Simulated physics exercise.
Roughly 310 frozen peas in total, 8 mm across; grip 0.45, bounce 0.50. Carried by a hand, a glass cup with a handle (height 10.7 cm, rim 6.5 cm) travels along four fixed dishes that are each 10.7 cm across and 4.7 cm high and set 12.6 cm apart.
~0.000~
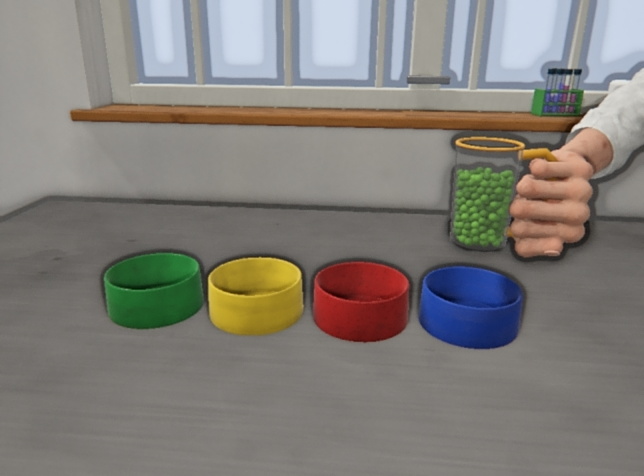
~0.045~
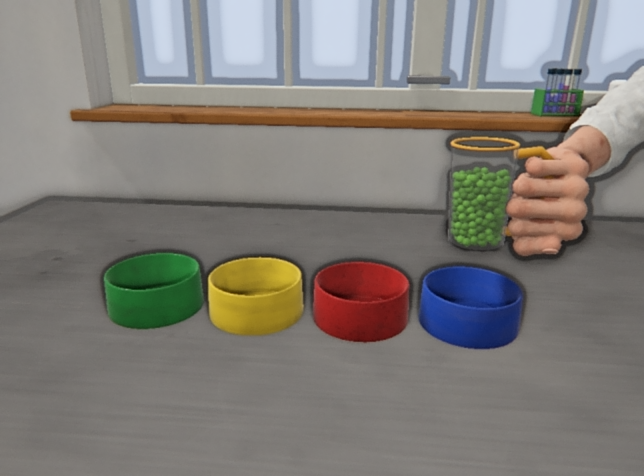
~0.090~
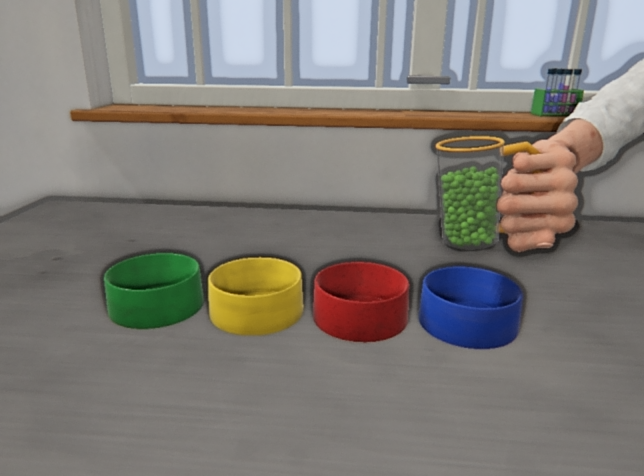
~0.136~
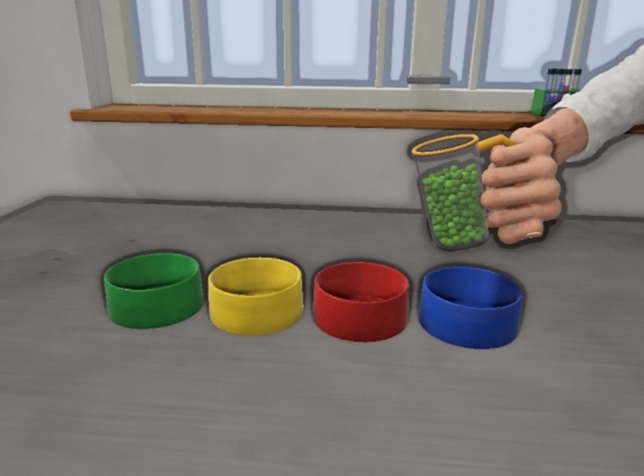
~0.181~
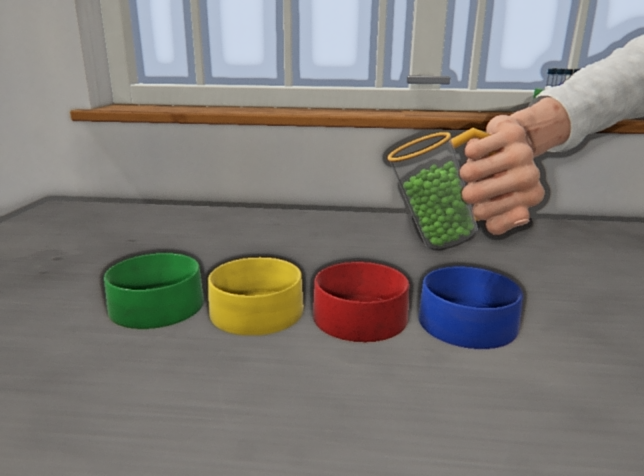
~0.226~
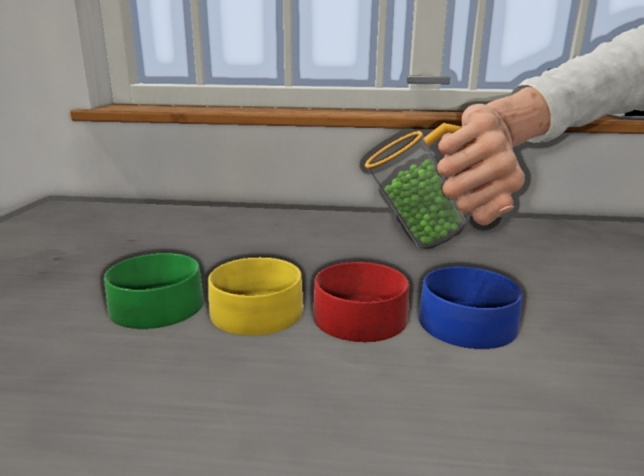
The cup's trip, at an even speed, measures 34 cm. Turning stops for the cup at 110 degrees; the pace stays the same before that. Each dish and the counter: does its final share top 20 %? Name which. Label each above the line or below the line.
Red dish: Below the line; blue dish: Below the line; green dish: Above the line; yellow dish: Below the line; counter: Above the line.
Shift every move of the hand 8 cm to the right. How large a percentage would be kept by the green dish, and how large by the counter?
Shares in that case - green 80 / counter 10.
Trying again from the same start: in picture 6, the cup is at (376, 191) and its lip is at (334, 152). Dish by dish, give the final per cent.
In the end red holds 0, blue holds 0, green holds 60, yellow holds 0.
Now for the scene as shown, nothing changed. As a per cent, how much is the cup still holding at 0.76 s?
Around 75 per cent of the load.
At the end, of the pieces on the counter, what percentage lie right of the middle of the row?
The answer is some 0 per cent.
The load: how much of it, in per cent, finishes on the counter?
Around 55 percent, I'd guess.
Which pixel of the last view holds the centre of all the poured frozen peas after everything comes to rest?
(108, 301) or so.
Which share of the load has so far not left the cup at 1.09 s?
It comes out close to 5 per cent.
After 0.55 s, tilt 96 degrees; cup holds 100 %.
After 0.76 s, tilt 110 degrees; cup holds 75 %, green 15 %.
After 1.09 s, tilt 110 degrees; cup holds 5 %, green 40 %.
At rest (2.1 s), red 0 %, blue 0 %, green 45 %, yellow 0 %, counter 55 %.
